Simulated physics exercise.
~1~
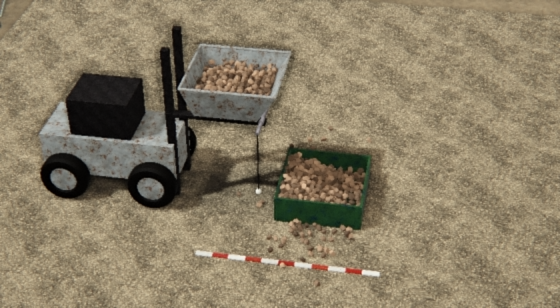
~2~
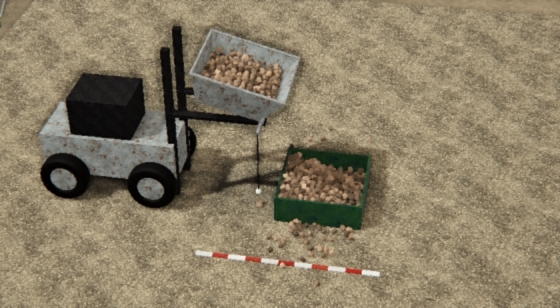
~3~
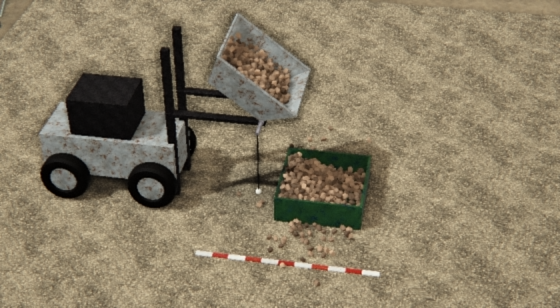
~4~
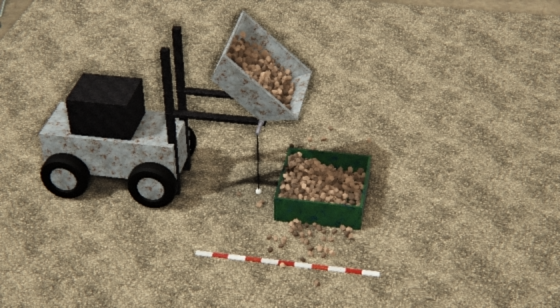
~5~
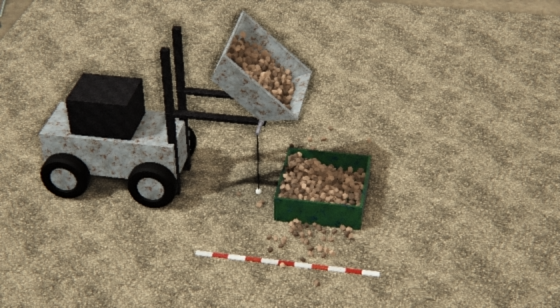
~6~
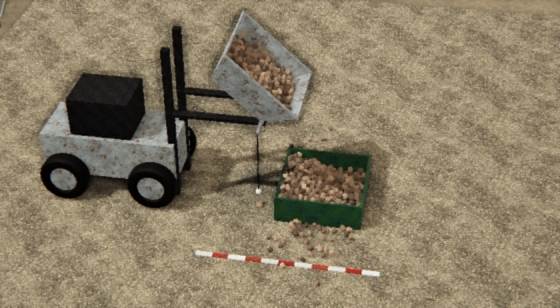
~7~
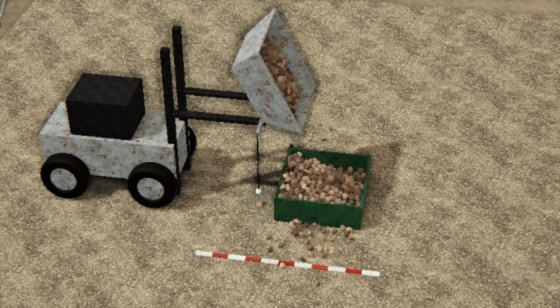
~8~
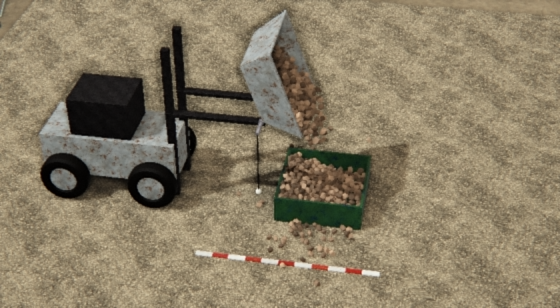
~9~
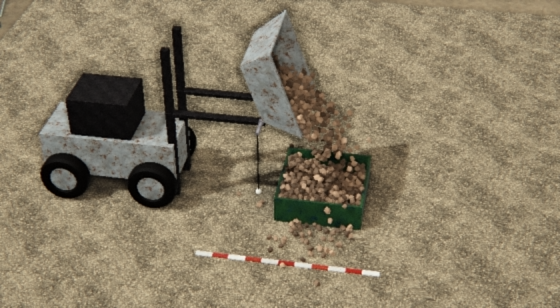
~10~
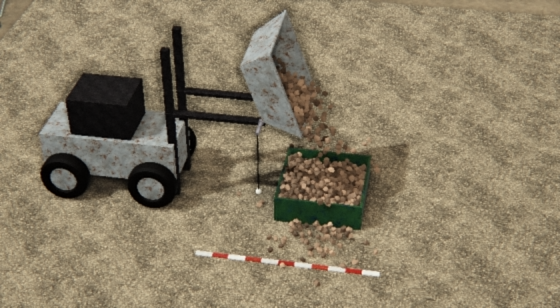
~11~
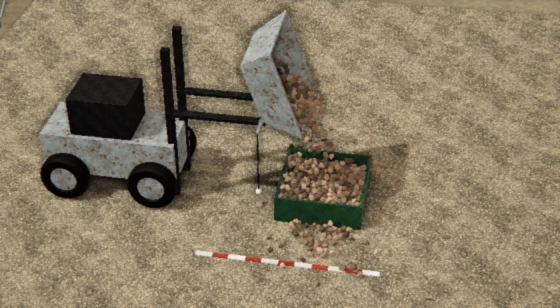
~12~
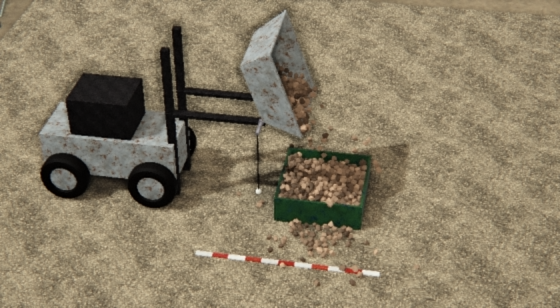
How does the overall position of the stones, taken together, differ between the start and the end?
Taken together, the stones lie further to the right at the end, at about the same height in the view, as many have gone from the skip into the green bin.
